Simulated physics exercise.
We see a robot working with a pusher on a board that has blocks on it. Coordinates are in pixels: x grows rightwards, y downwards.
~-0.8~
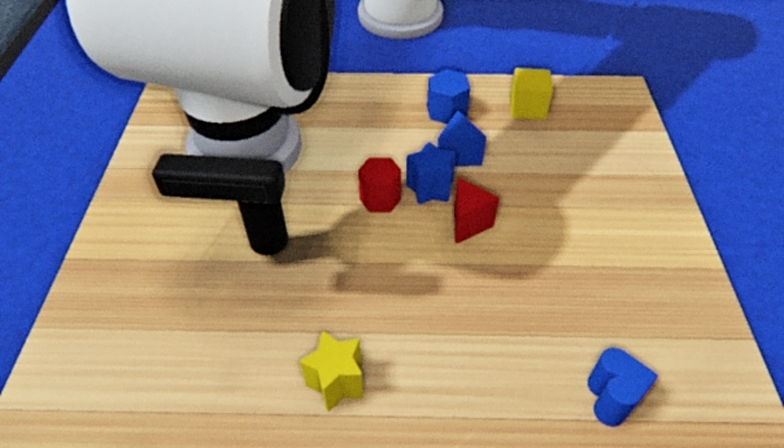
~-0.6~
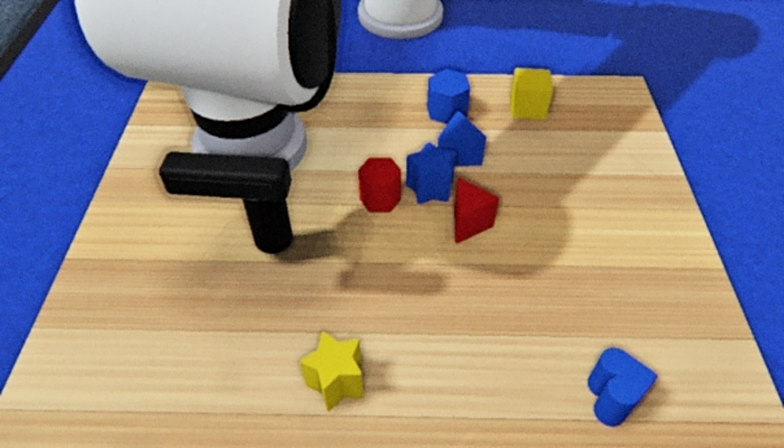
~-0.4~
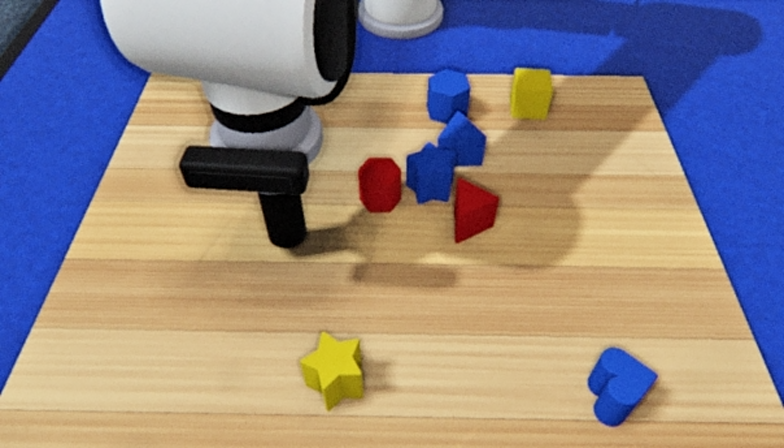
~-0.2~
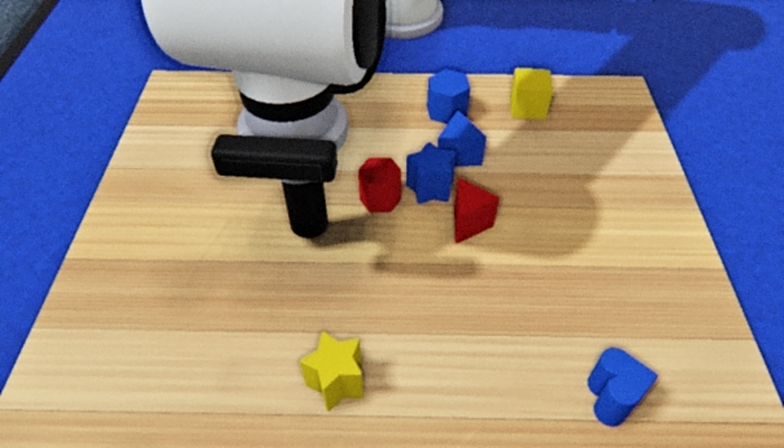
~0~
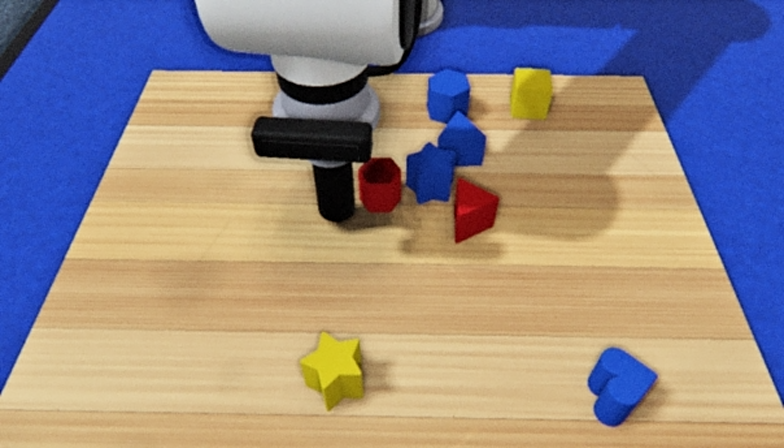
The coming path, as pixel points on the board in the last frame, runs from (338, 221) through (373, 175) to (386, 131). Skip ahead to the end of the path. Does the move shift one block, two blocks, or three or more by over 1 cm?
My prediction: Two blocks.
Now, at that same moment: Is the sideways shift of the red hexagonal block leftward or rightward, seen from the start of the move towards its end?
It will end up to the right.
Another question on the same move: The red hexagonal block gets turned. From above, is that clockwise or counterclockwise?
The turn is clockwise.
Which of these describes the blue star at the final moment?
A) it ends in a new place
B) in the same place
A.
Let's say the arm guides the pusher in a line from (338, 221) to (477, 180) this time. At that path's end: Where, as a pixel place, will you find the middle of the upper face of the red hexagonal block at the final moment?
At the end it should sit near (415, 142).
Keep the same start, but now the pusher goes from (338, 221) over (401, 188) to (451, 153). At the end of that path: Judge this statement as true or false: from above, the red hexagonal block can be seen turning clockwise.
That statement is not accurate.
The first path, step by step. One third of the way, pusher at (362, 177); red hexagonal block at (398, 155), turned 25° clockwise; blue star at (440, 157), turned 20° clockwise.
Two thirds of the way, pusher at (380, 147); red hexagonal block at (413, 142), turned 45° clockwise; blue star at (448, 155), turned 50° clockwise.
At the end, pusher at (386, 119); red hexagonal block at (413, 142), turned 45° clockwise; blue star at (448, 155), turned 50° clockwise; blue hexagonal block not moved.
